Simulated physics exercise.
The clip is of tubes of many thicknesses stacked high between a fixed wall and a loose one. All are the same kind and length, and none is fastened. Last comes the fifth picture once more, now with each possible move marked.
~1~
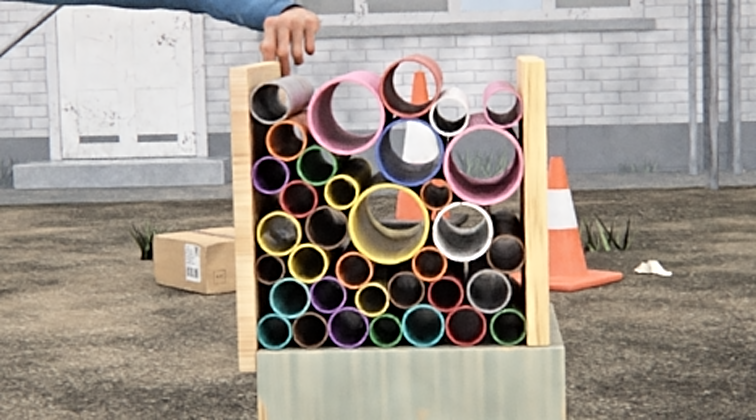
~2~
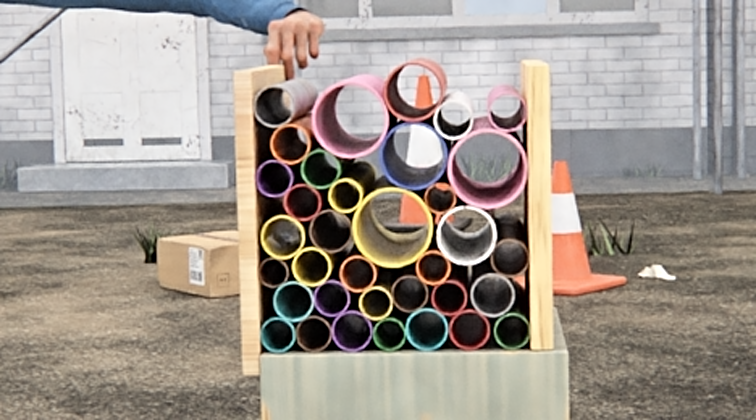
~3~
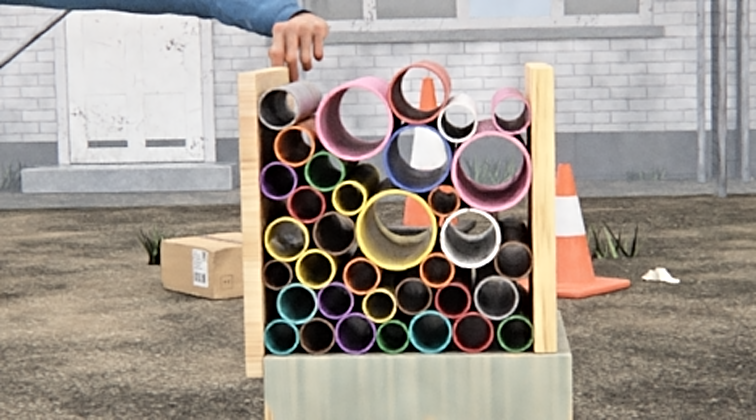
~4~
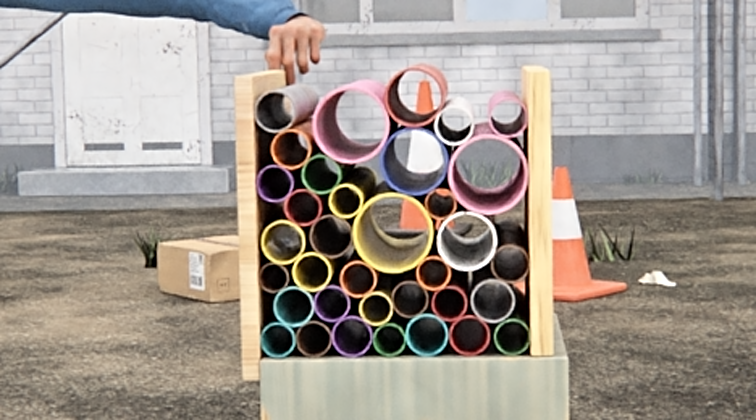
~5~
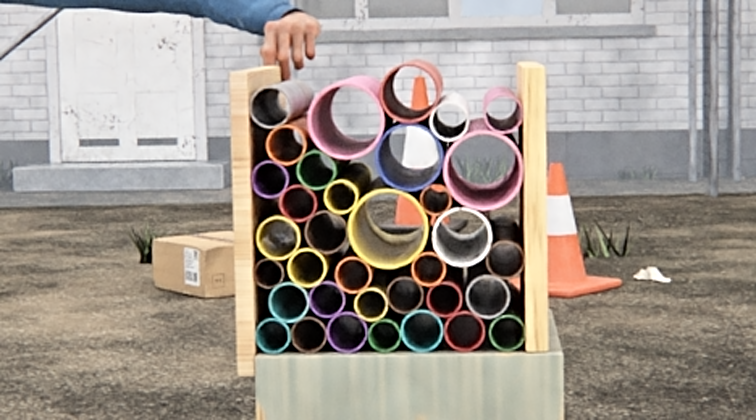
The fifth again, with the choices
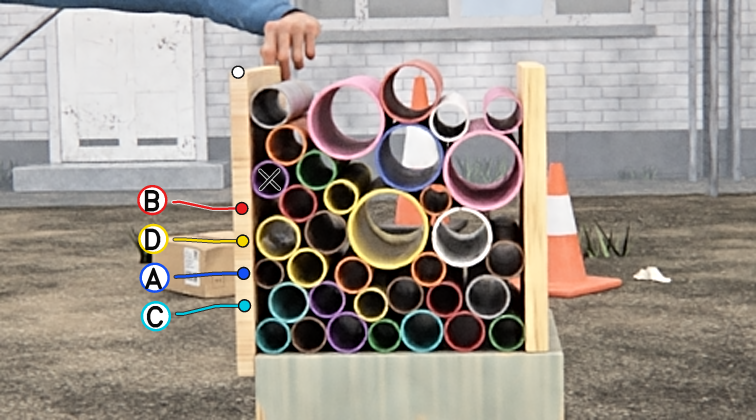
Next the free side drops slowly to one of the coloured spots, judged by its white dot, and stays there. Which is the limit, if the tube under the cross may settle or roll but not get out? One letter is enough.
B is the limit.
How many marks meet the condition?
One of the four.
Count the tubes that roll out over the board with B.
With B, one.
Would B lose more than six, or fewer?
Fewer than six.
On the marked copy, A at (243, 274); B at (242, 208); C at (244, 306); D at (242, 241); the cross at (270, 180); the white dot at (238, 72).
With B. Early on, top of the board (250, 135).
Further on, top of the board (252, 205).
At the end, top of the board (252, 207), one out over the board, the crossed one still inside.
As for the rest, A lets the crossed one out; C lets the crossed one out; D lets the crossed one out.
